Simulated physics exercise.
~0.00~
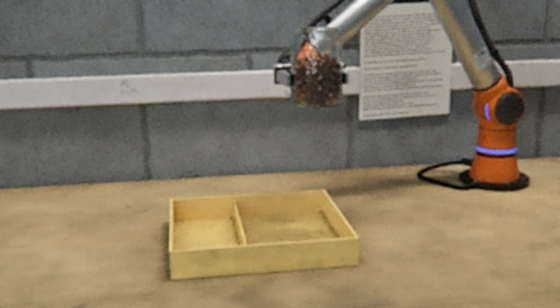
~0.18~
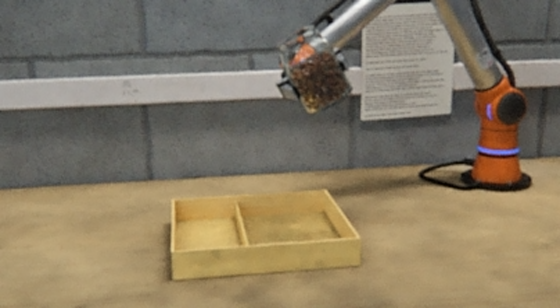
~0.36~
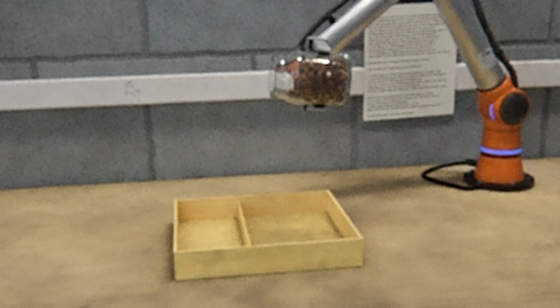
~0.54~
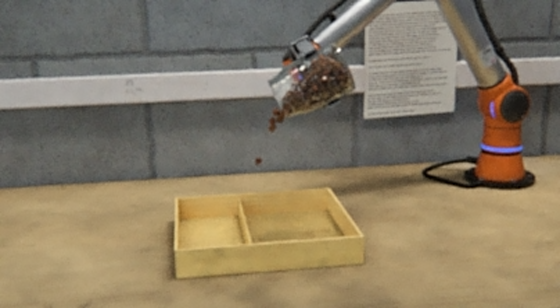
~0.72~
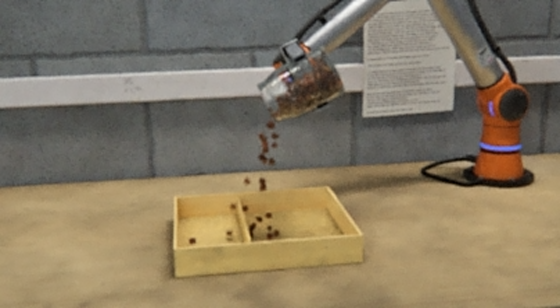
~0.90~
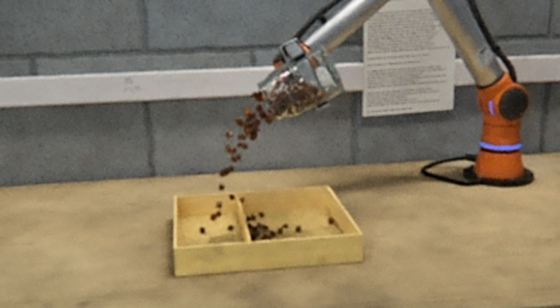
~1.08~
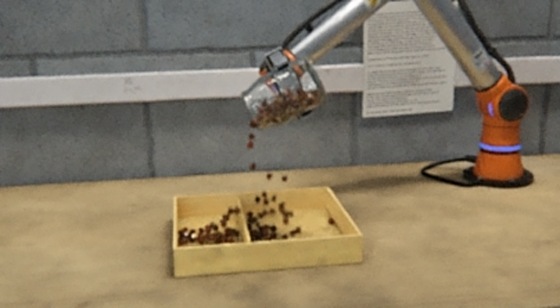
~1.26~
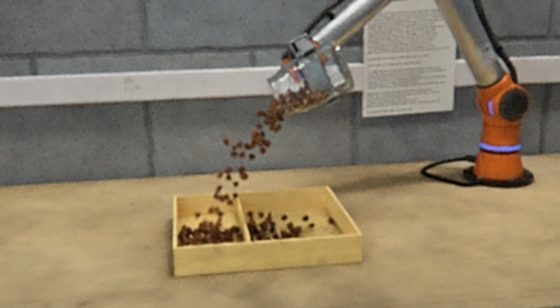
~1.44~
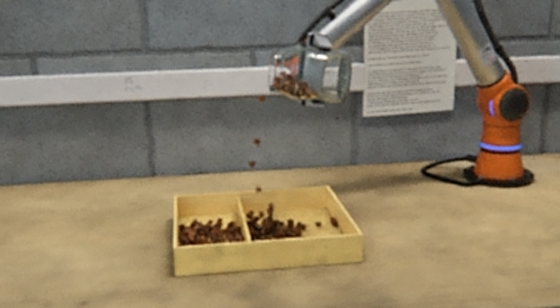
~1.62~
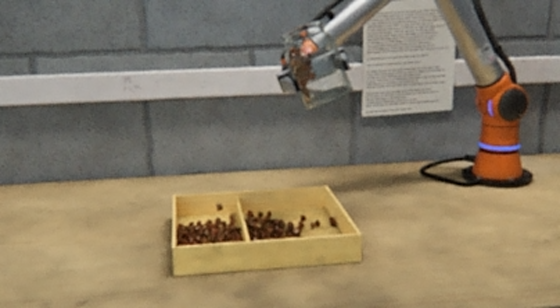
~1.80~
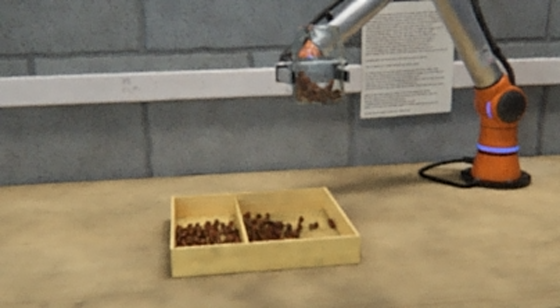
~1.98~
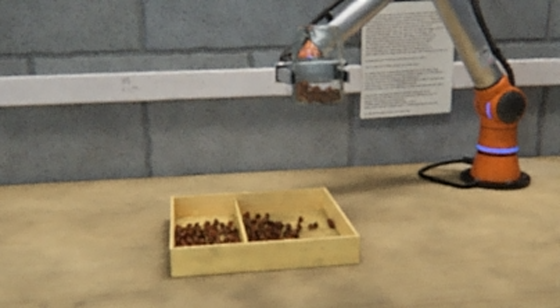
Robot arm tipping a clear jar, scattering brown pellets into both parts of a divided wooden tray, then returning it upright part-full.
